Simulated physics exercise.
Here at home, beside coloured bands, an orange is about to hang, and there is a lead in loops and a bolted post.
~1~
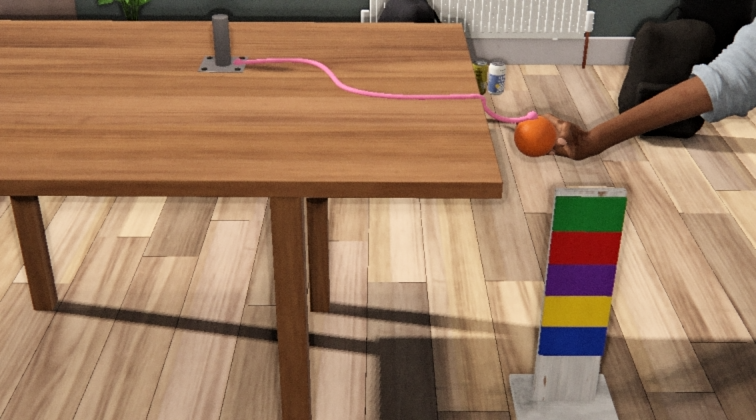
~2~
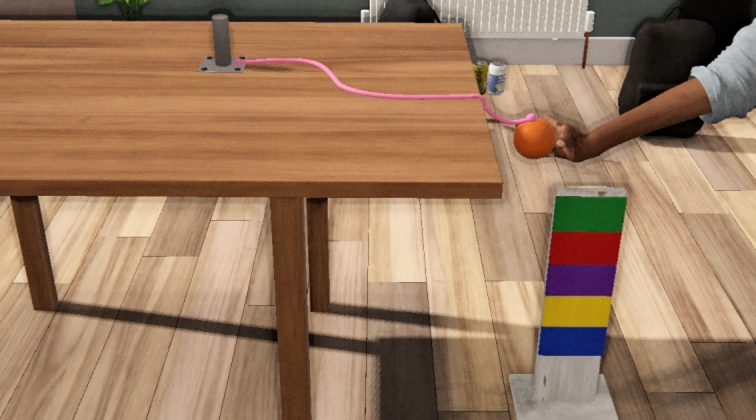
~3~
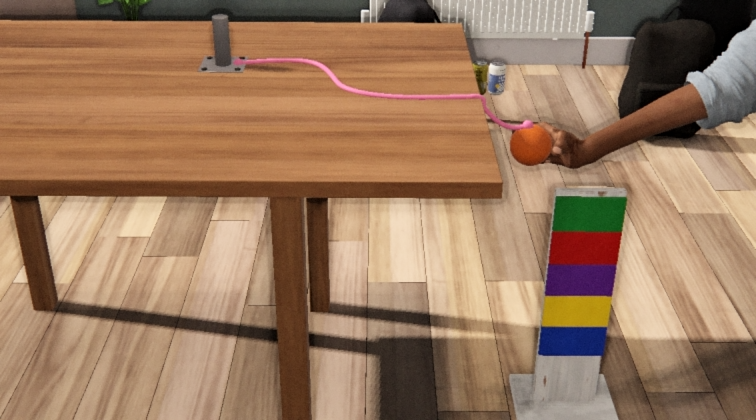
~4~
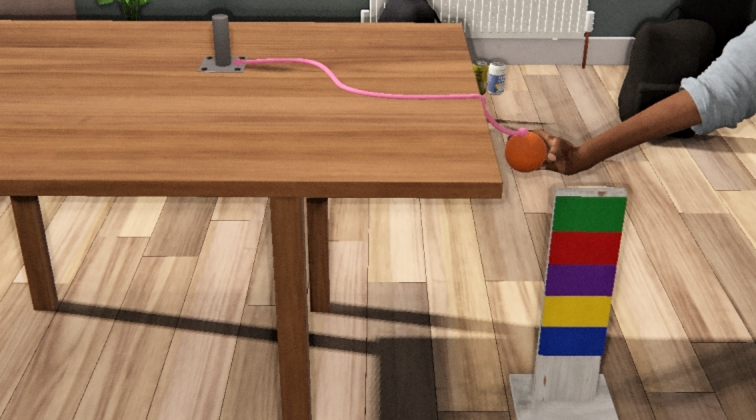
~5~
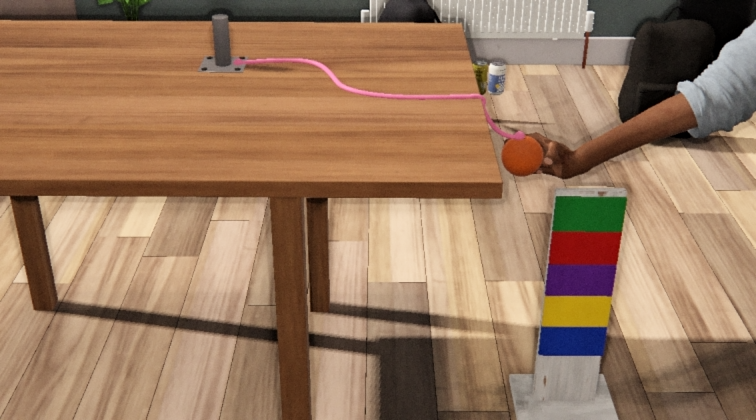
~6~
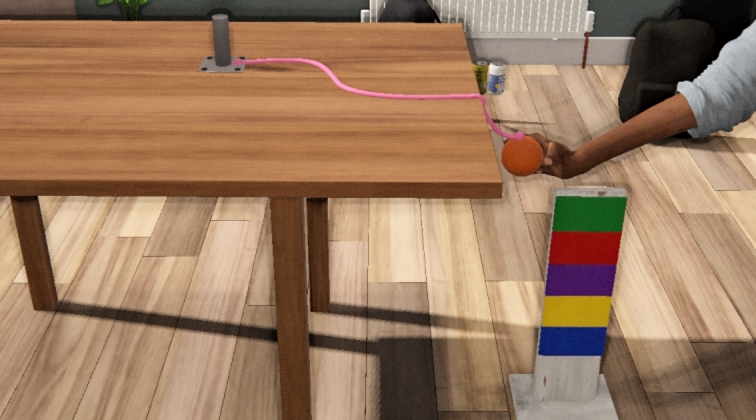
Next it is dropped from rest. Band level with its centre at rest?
Green.
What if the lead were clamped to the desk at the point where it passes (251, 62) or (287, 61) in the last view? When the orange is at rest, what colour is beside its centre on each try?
Green, then green.
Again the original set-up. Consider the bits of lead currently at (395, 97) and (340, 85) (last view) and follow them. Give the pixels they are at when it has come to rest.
One ends up around (439, 87), the other around (376, 80).
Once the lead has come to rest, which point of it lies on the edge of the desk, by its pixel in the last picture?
The point at (442, 98).
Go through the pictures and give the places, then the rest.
In the first frame, orange (535, 137); green (590, 216); red (585, 249); purple (581, 281); yellow (577, 312); blue (573, 342).
In the second frame, orange (534, 139); lead through (265, 61) (321, 66) (347, 89) (408, 98) (475, 98).
In the third frame, orange (531, 145).
In the fourth frame, orange (526, 152); lead through (265, 61) (321, 66) (347, 89) (408, 98) (475, 98).
In the fifth frame, orange (522, 156).
In the sixth frame, orange (522, 156); lead through (265, 61) (321, 66) (347, 89) (408, 98) (475, 98).
Soon after, orange near (471, 205); level with green.
Then, orange near (485, 210); level with green.
At rest, orange near (471, 212); level with green. The lead holds its middle at green.
